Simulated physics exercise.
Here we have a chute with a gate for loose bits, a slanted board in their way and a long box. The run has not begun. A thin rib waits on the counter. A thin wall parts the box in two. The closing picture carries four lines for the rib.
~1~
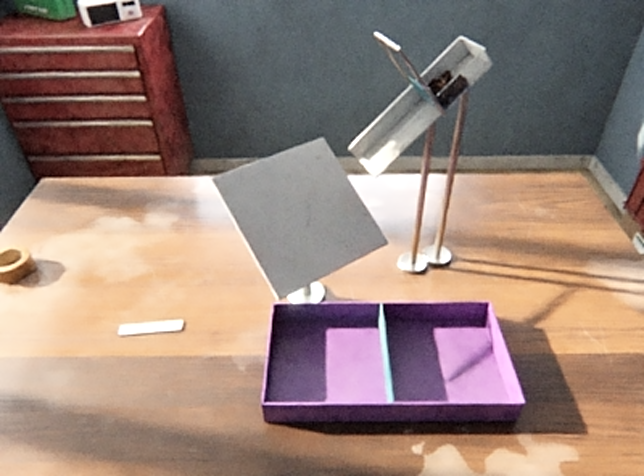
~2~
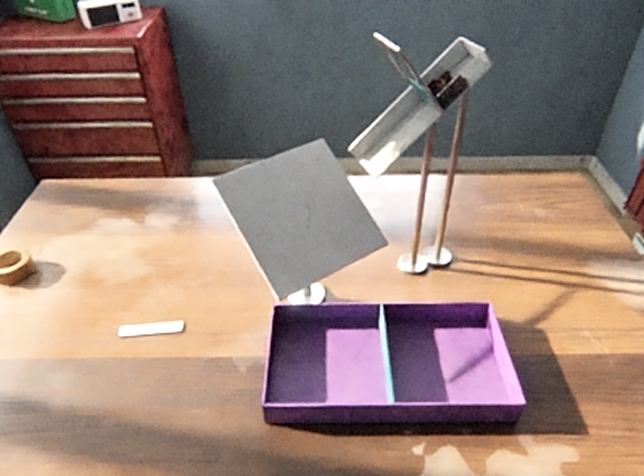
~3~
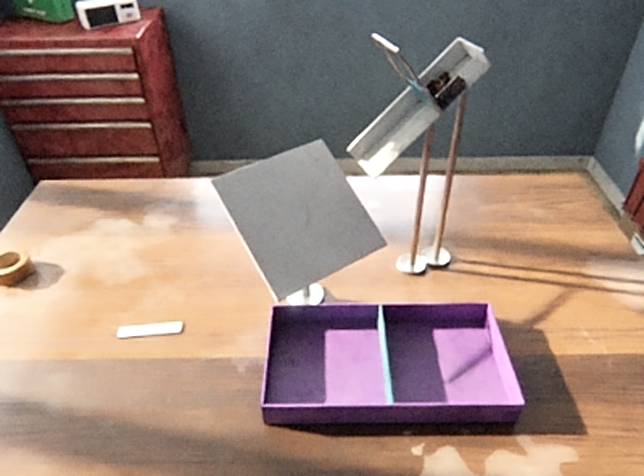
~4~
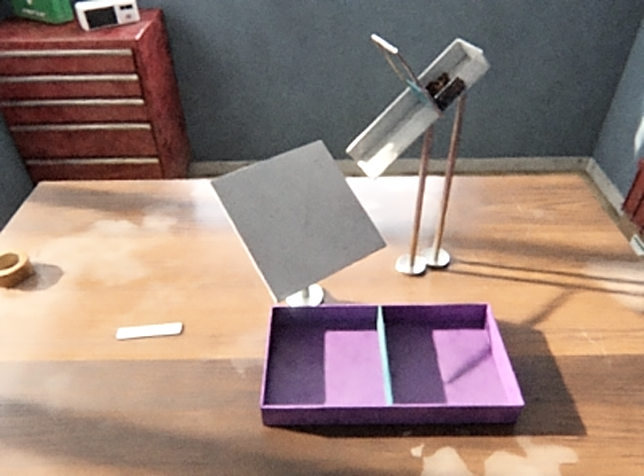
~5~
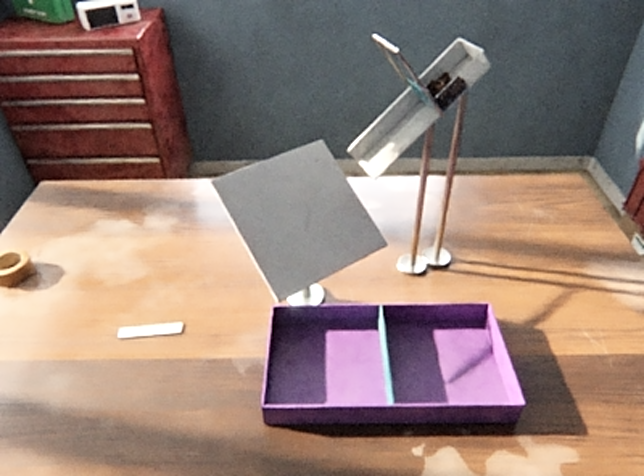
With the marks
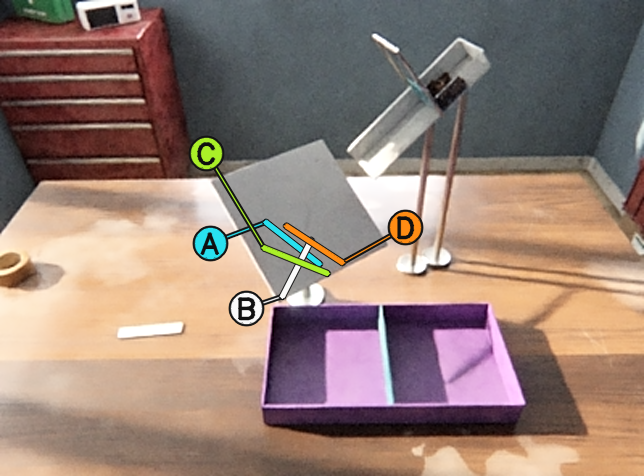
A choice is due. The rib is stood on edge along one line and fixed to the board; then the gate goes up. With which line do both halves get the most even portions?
D is best.
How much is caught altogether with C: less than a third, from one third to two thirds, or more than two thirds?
More than two thirds.
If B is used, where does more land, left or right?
The left half.
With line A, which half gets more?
More lands on the left.
On the marked copy, line A from (265, 222) to (319, 264); line B from (311, 240) to (282, 296); line C from (263, 247) to (327, 273); line D from (286, 226) to (342, 262).
Choosing A, of what is caught, nearly all in the left half, a small part in the right.
Choosing B, of what is caught, nearly all in the left half, a small part in the right.
Choosing C, of what is caught, nearly all in the left half, a small part in the right.
Choosing D, of what is caught, about half in the left half, about half in the right.
